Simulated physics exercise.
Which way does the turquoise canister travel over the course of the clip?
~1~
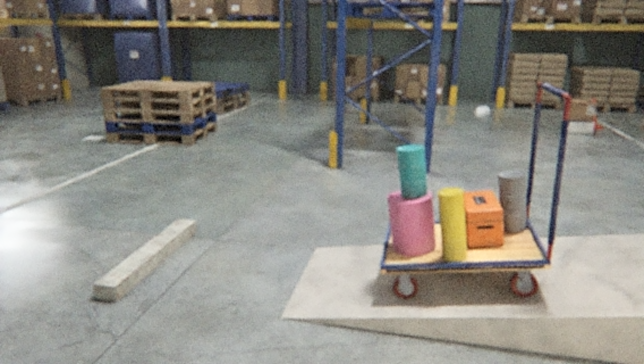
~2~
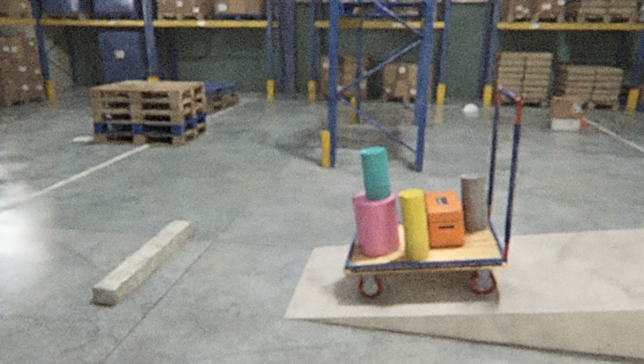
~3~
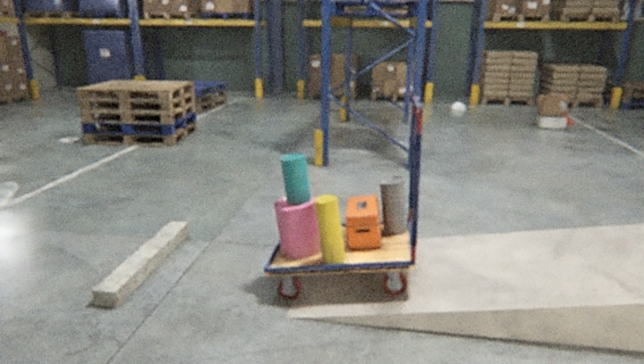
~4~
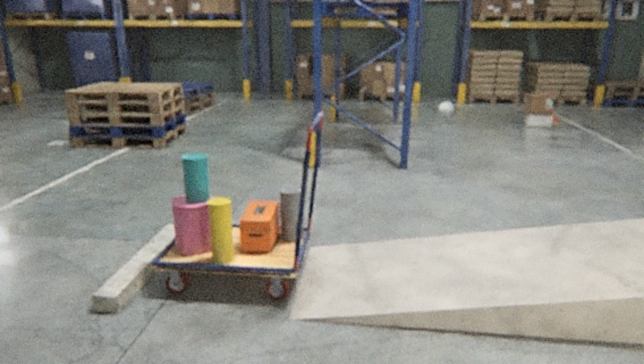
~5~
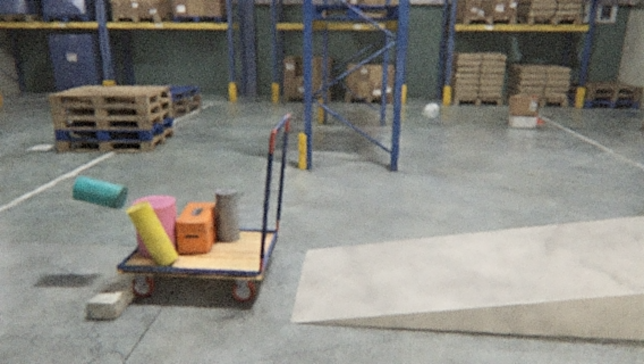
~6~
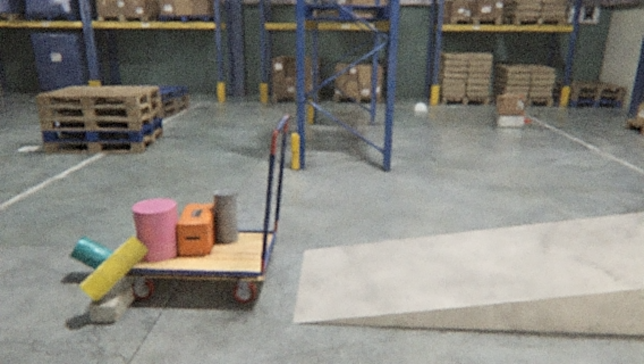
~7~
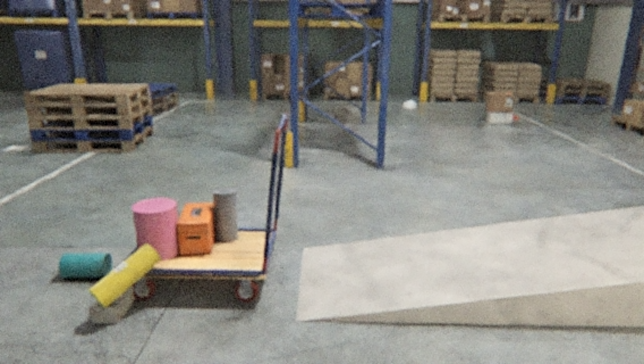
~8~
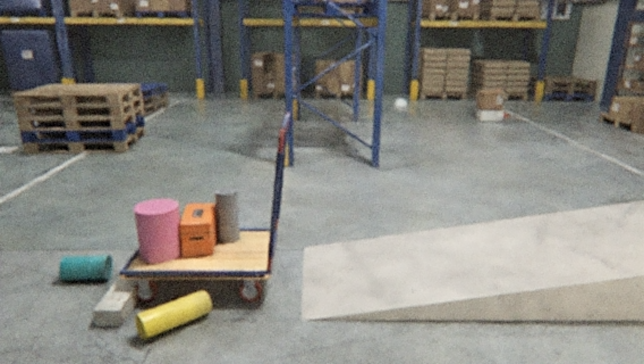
It travels to the left, first riding on the trolley and then falling off past the kerb on that side.
In a warehouse, a loaded trolley rolled left off a ramp and stopped at a low kerb, where the turquoise and yellow canisters toppled to the floor while the pink pail, orange toolbox and grey canister stayed aboard.
